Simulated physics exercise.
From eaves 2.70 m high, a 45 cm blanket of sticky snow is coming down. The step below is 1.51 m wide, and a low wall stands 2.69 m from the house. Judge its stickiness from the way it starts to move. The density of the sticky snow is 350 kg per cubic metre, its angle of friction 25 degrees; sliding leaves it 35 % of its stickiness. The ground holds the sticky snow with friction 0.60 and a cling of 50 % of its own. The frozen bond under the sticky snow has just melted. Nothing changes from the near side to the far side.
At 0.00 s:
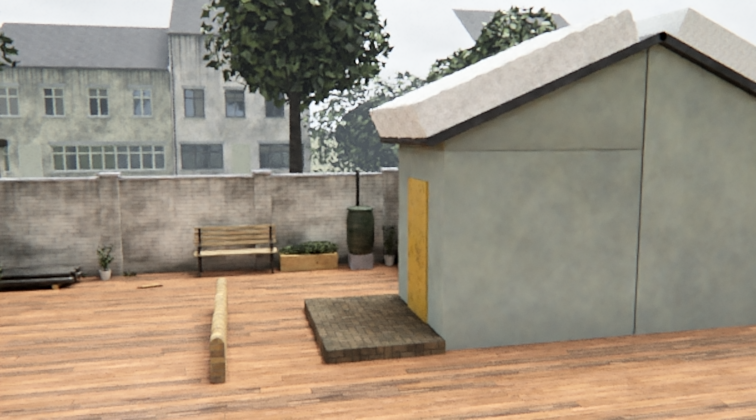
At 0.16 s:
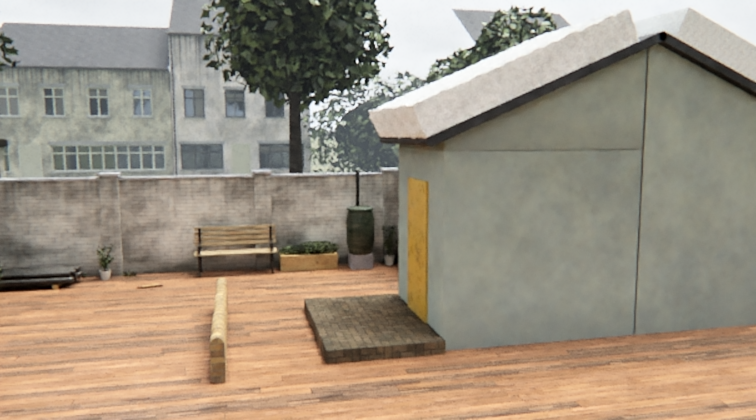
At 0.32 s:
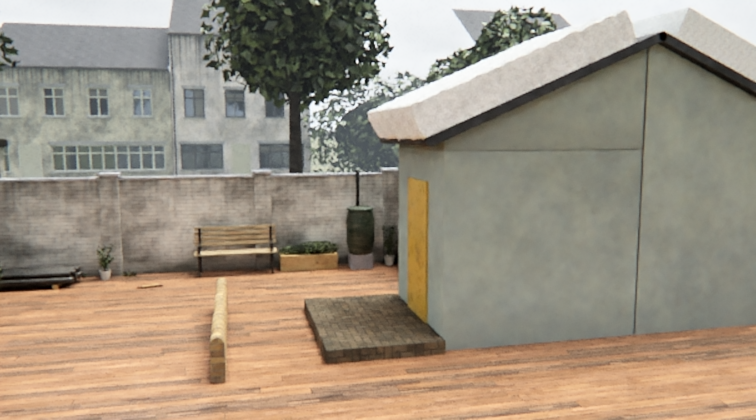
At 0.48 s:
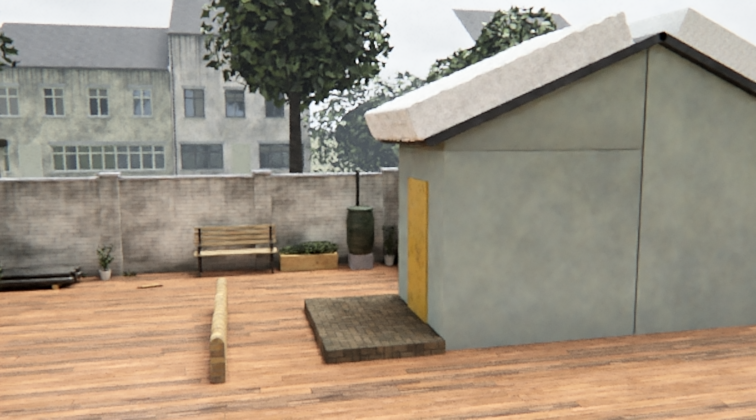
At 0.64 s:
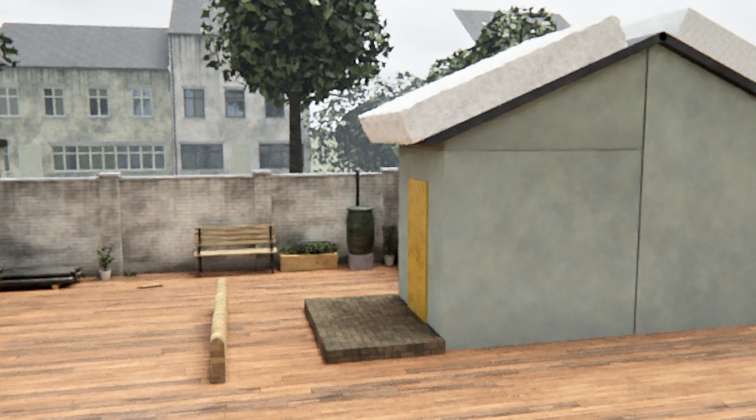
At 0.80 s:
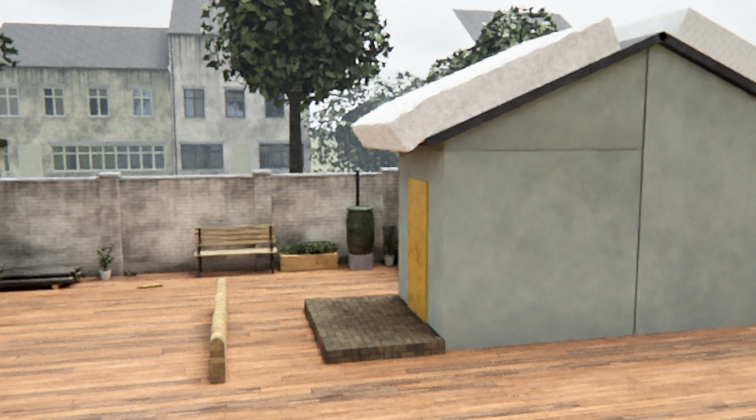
Paved yard with a bench and grey shed, a thick white snow layer sliding slowly down the roof's left slope past the eaves.
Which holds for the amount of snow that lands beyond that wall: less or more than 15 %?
The amount of snow that lands beyond that wall is less than 15 %.
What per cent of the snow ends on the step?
Some 30 per cent.
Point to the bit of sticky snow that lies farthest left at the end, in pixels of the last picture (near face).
Around (125, 381).
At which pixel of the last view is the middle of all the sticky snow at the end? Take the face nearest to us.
Near (295, 337).
After 1.20 s, 88 % is still on the roof and 0 % is past the low wall.
After 1.67 s, 72 % is still on the roof and 0 % is past the low wall.
After 2.13 s, 47 % is still on the roof and 0 % is past the low wall.
After 2.60 s, 11 % is still on the roof and 0 % is past the low wall.
After 4.10 s, none is still on the roof and 5 % is past the low wall.
